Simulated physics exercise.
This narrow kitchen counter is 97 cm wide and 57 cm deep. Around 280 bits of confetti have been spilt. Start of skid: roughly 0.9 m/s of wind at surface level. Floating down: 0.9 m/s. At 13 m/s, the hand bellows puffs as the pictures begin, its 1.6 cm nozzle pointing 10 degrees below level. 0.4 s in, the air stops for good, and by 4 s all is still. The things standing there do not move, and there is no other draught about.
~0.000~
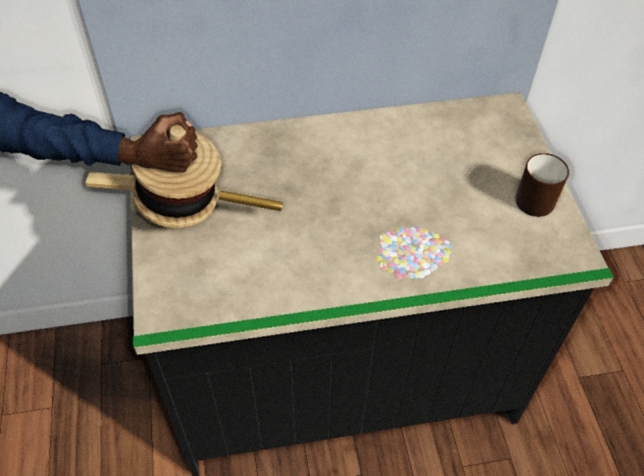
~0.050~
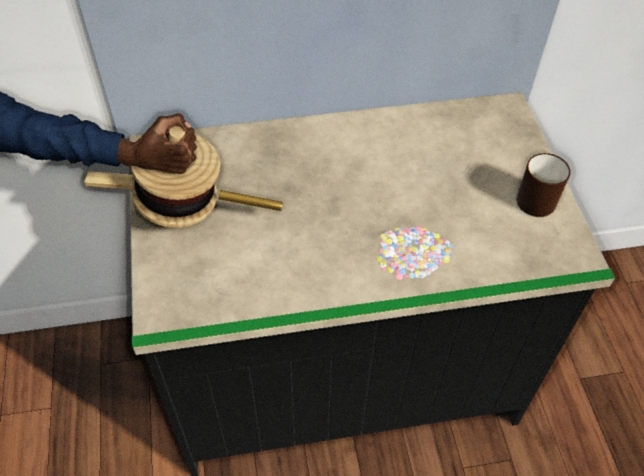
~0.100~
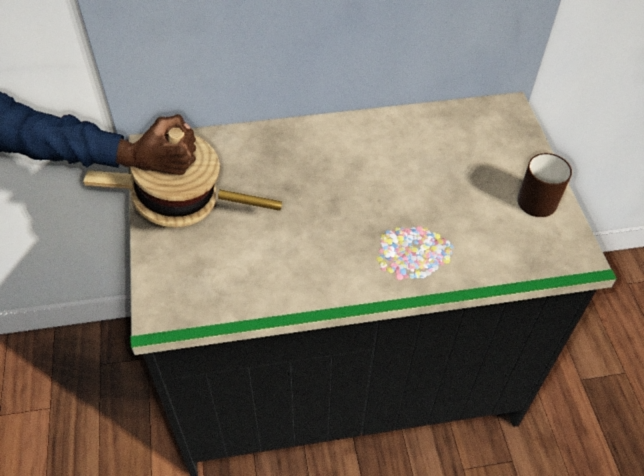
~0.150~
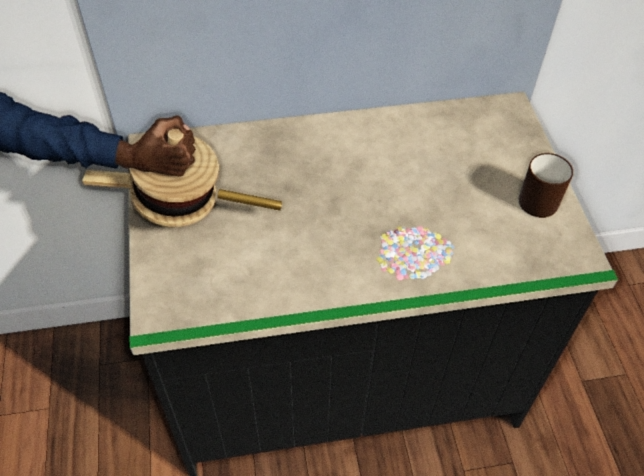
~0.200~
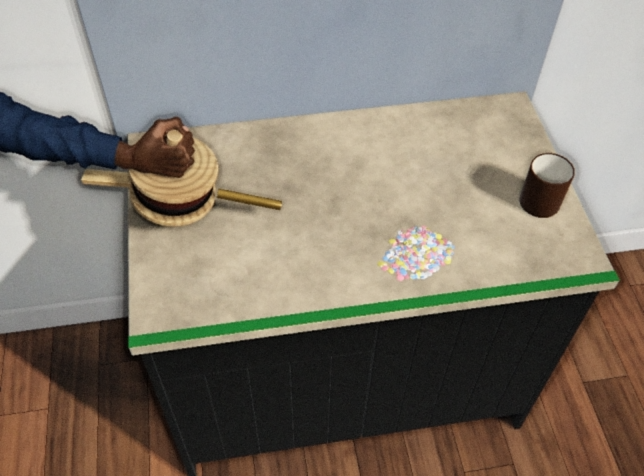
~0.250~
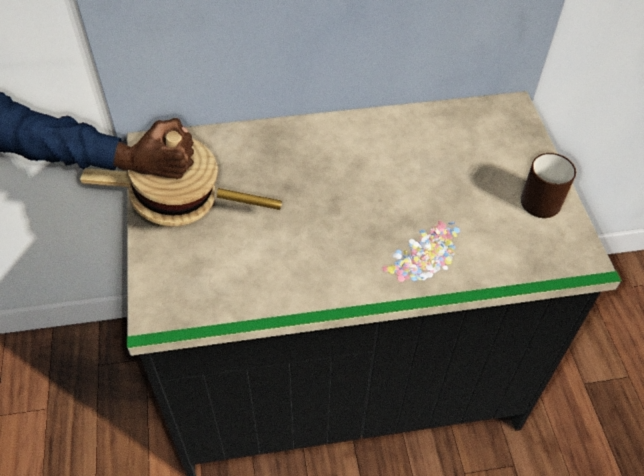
Confetti on the counter lies still, then shifts and spreads slightly right, away from the hand-held bellows.
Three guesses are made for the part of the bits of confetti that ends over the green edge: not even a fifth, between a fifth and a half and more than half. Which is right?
The part that ends over the green edge comes to upward of half.
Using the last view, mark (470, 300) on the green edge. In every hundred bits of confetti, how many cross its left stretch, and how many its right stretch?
I'd guess near 0 percent left and close to 60 percent right.
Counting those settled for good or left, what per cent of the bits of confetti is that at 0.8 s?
Estimated share: Near 30 %.
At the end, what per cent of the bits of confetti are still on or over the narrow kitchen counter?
Close to 10 in a hundred are still there.
After 0.8 s, 63 % are over the green edge; 31 % are gone or lie where they will stay.
After 1.3 s, 64 % are over the green edge; 100 % are gone or lie where they will stay.
After 2.2 s, 64 % are over the green edge; 100 % are gone or lie where they will stay.
After 4.0 s, at the end, 64 % are over the green edge.
